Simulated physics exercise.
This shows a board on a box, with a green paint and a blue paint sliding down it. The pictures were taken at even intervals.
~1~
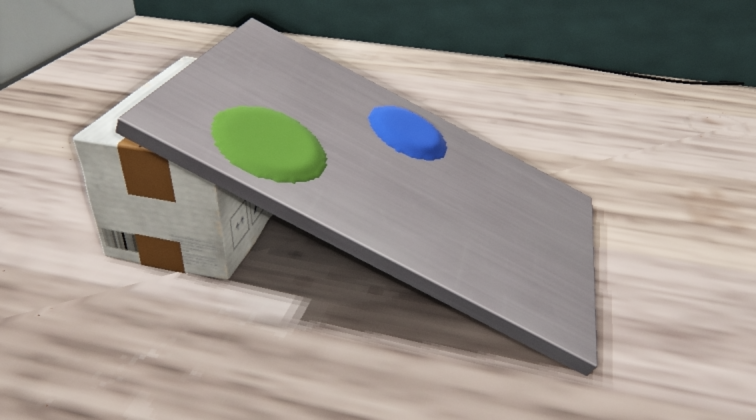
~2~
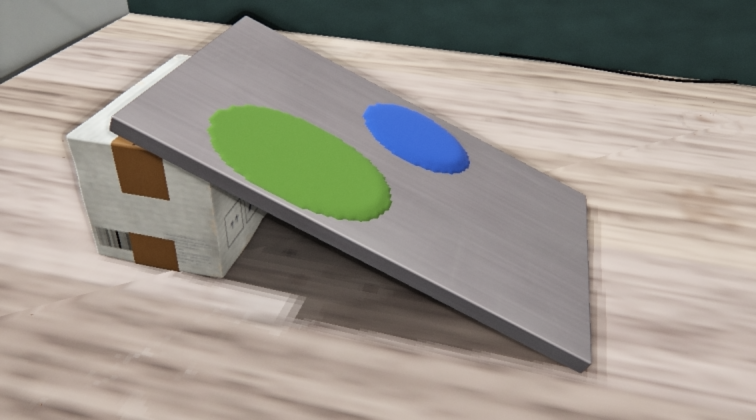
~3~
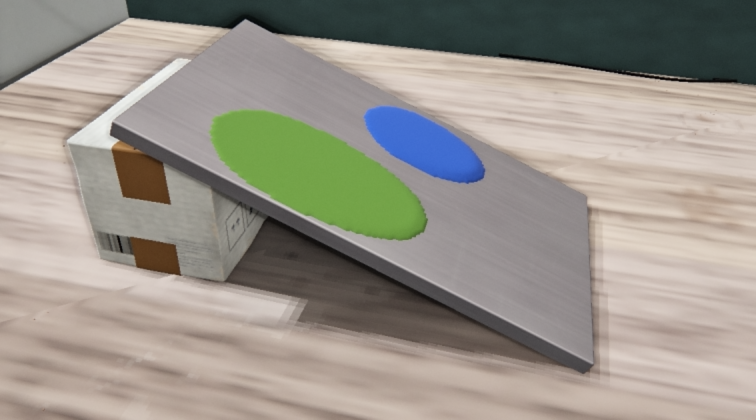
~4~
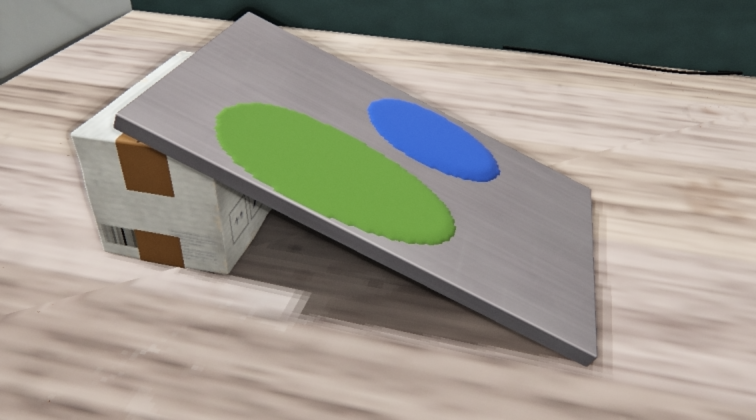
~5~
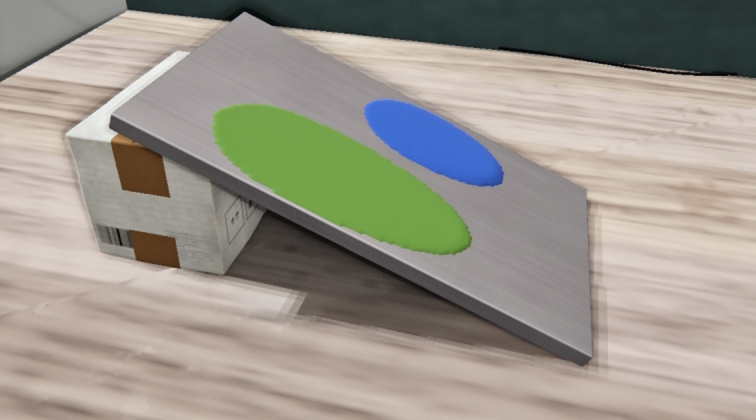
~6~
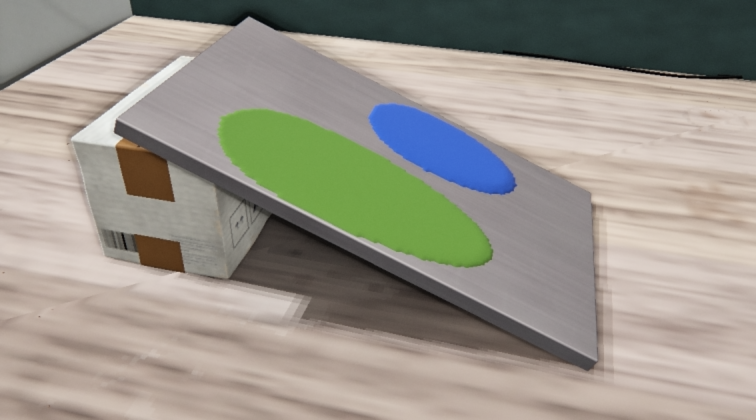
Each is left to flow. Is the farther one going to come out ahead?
No, the nearer one wins.
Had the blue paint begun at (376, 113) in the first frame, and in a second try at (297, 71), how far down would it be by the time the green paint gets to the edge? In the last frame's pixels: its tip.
Its tip would sit near (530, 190) in the first try and at (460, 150) in the second.
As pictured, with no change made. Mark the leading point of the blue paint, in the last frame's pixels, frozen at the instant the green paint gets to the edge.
Around (561, 206).
A moment on, the green paint is close to the edge; the blue paint is three quarters of the way down.
Further on, the green paint is close to the edge; the blue paint is close to the edge.
When it is over, the green paint is at the low edge; the blue paint is close to the edge.
